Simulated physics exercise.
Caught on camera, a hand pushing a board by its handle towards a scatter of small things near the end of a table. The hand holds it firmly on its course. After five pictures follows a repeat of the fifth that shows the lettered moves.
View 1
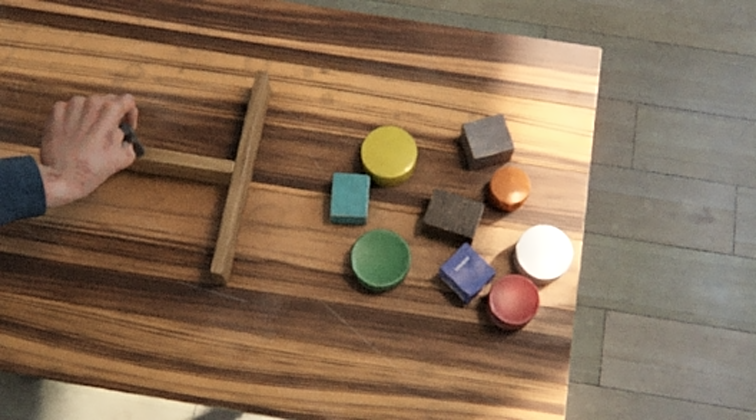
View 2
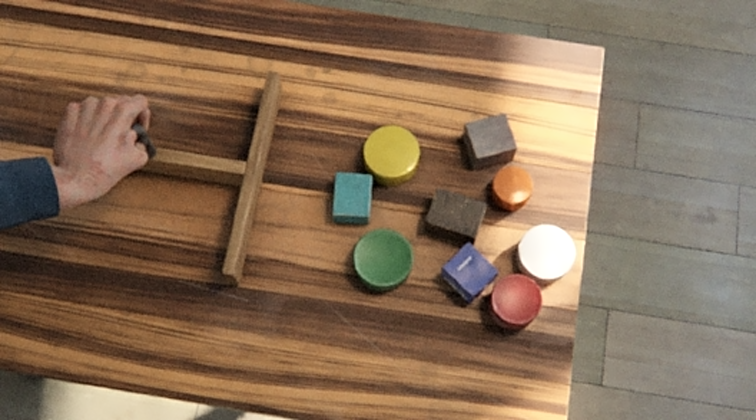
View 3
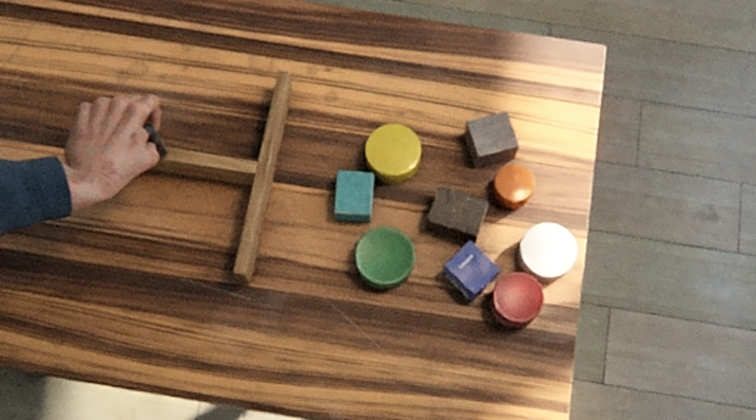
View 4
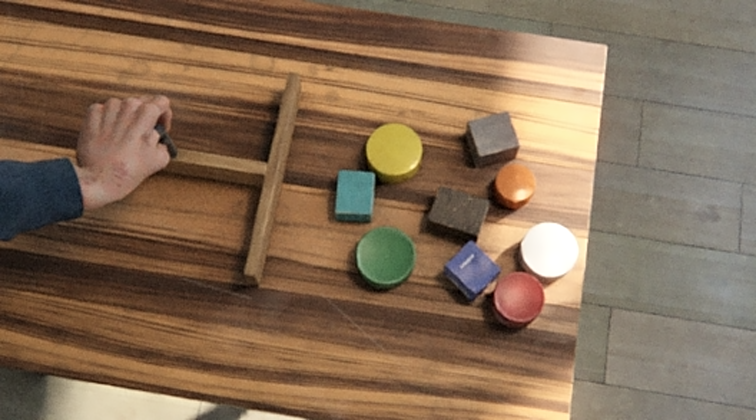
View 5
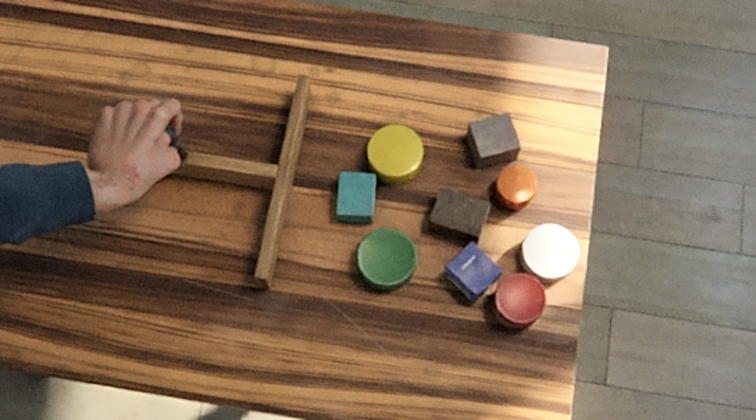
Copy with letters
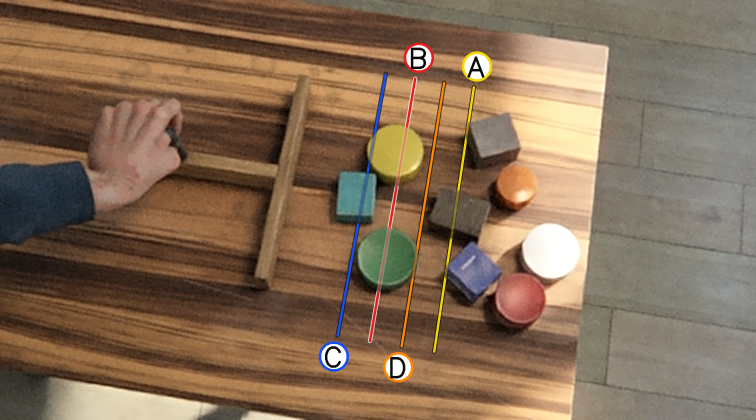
Hand sliding a wooden T-shaped pusher slowly rightwards across a striped wooden table, towards scattered coloured blocks and round pieces lying still.
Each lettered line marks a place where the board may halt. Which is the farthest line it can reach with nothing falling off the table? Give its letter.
At A, and not beyond.
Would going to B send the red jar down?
By then, no.
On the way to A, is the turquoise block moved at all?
Yes.
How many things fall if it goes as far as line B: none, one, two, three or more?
In all, none.
On the marked copy, A at (455, 213); B at (394, 204); C at (363, 199); D at (424, 208).
Following A. Soon after the start, board (345, 182); turquoise block (369, 200); white pot (549, 254).
Later, board (407, 192); red jar (526, 305); blue packet (488, 274).
In the end, board (452, 199); white pot (570, 252); red jar (561, 314); nothing has fallen.
As for the rest, B is safe but short; C is safe but short; D is safe but short.
